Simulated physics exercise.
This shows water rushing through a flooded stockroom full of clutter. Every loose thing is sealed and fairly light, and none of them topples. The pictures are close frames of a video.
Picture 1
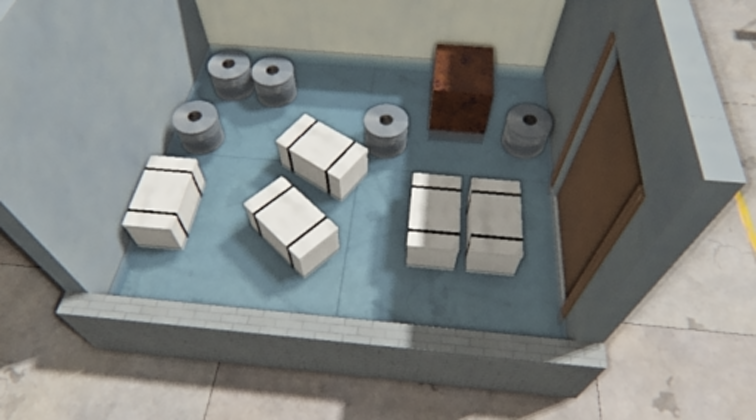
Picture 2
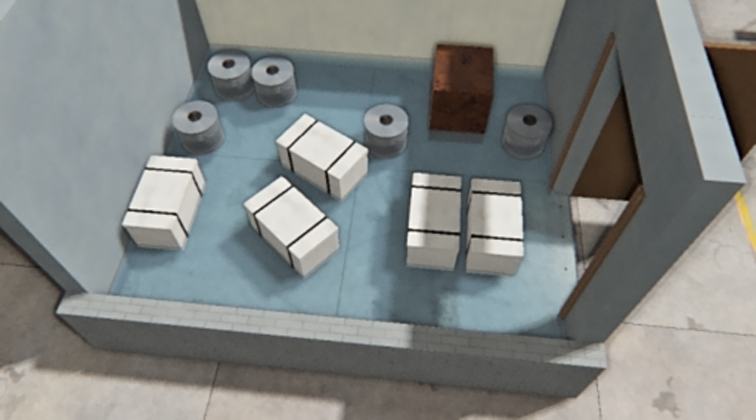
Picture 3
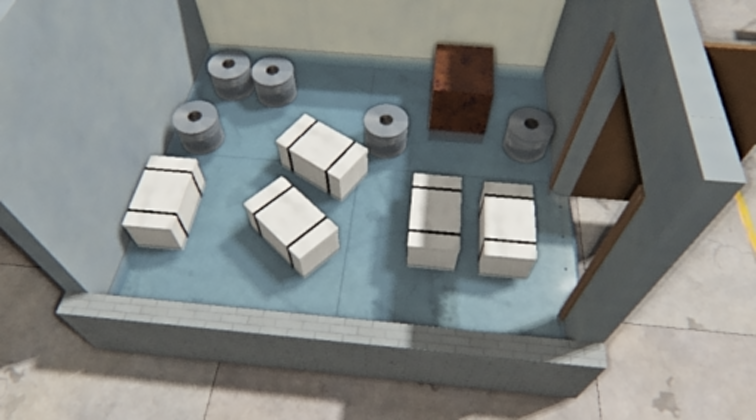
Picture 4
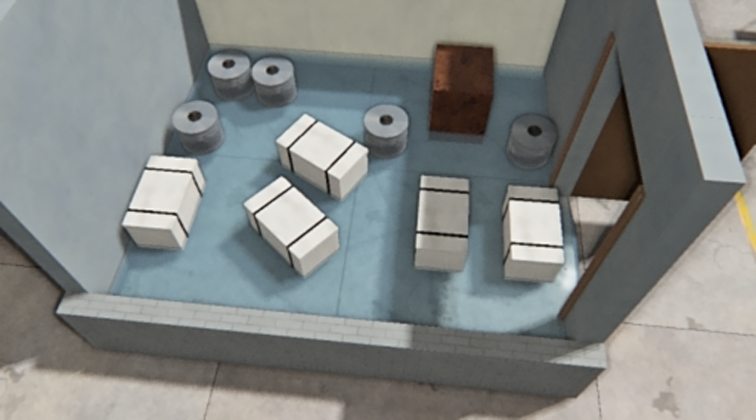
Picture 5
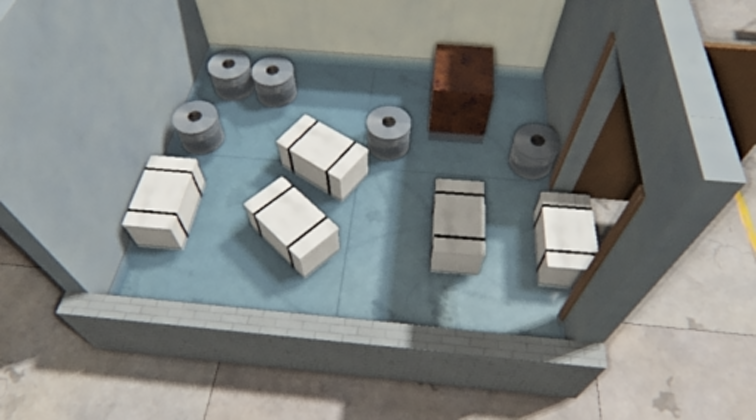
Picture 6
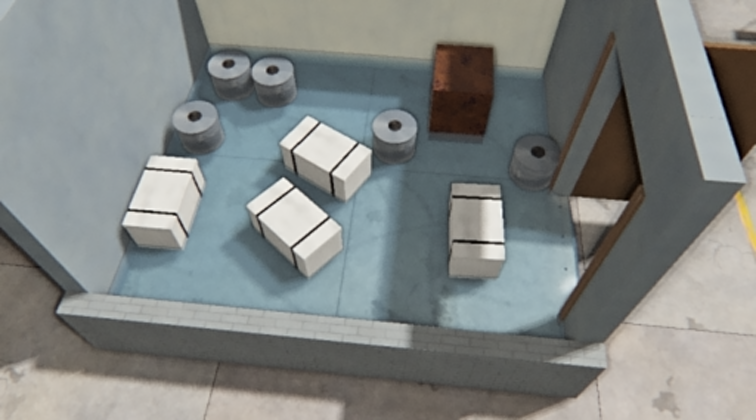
A door panel on the right opens in a blue-floored room of strapped white boxes, grey rolls and a rusty brown block. The rightmost white box then slides right to the doorway and leaves view, while the box beside it drifts right and nearby rolls shift slightly.
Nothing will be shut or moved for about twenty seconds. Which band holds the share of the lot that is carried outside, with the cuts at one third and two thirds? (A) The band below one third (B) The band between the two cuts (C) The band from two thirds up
B.
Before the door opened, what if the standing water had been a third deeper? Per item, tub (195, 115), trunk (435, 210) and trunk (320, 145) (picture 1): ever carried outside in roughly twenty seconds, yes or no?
Log - object 1: Still there; object 2: Lost; object 3: Lost.
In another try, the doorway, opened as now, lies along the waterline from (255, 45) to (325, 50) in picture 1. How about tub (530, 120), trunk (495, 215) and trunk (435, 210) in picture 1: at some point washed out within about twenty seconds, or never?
In the order given, it's remains behind, remains behind, remains behind.
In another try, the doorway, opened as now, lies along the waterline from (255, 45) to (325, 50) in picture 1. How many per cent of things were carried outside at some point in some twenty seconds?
Close to 50 percent, more or less.
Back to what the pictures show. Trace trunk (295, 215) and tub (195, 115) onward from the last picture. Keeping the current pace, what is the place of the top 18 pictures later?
(494, 253) and (211, 136), roughly.
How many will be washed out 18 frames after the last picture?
My count is 4.
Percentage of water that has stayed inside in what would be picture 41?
I make it 42 percent.
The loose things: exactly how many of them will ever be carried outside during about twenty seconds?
6 in all.
A moment on, 3 of 10 are out; 7 afloat.
Next, 4 of 10 are out; 6 afloat.
Later, 6 of 10 are out; 4 afloat.
In the end, 6 of 10 are out; 4 afloat.
